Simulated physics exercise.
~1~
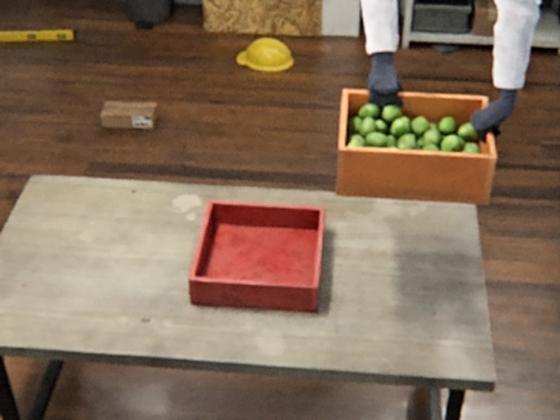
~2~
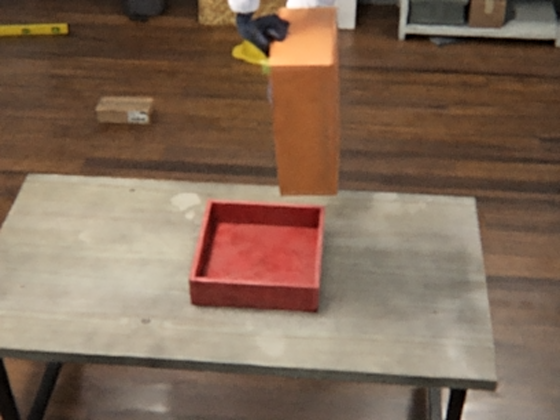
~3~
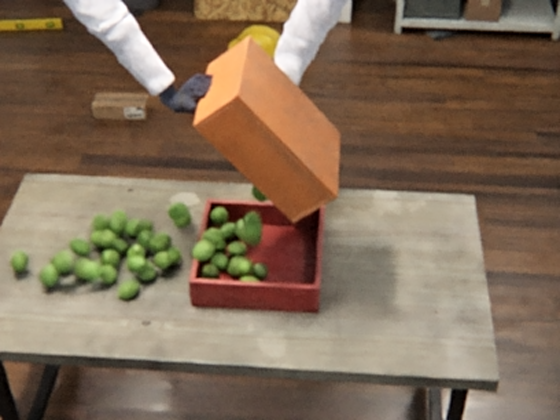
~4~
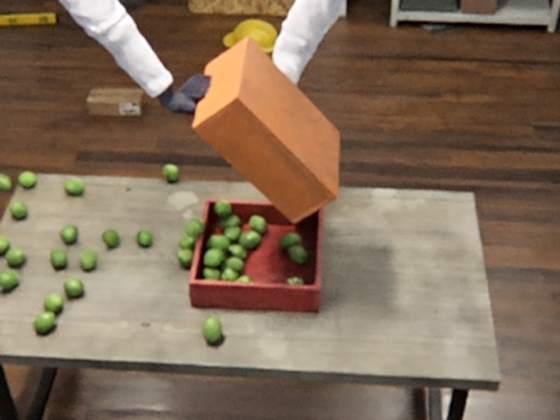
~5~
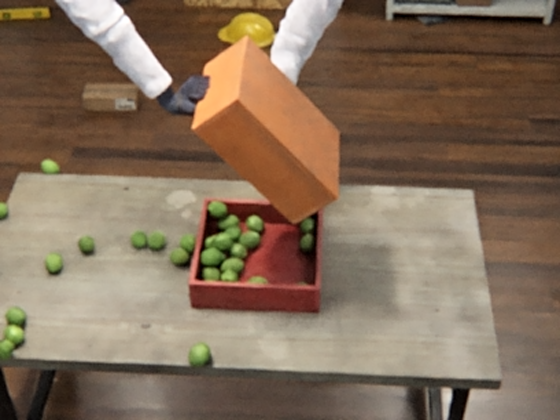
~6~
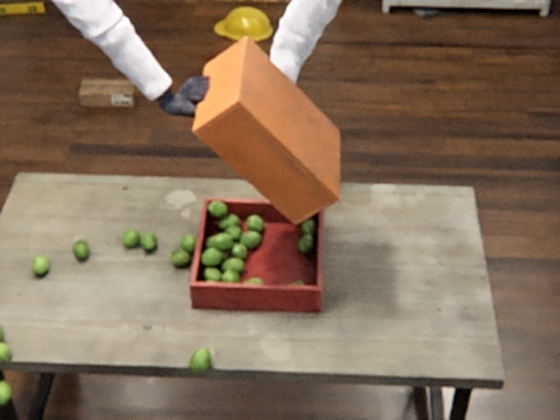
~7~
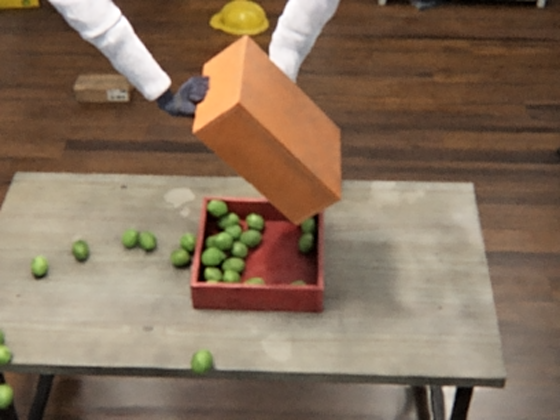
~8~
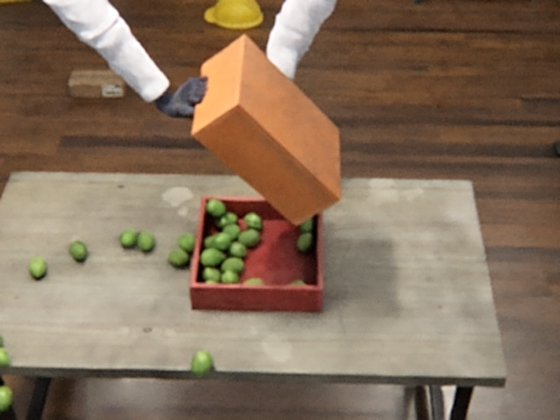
Orange crate of green fruit being tipped by gloved hands over a red tray, many spilling across the table, some staying inside.
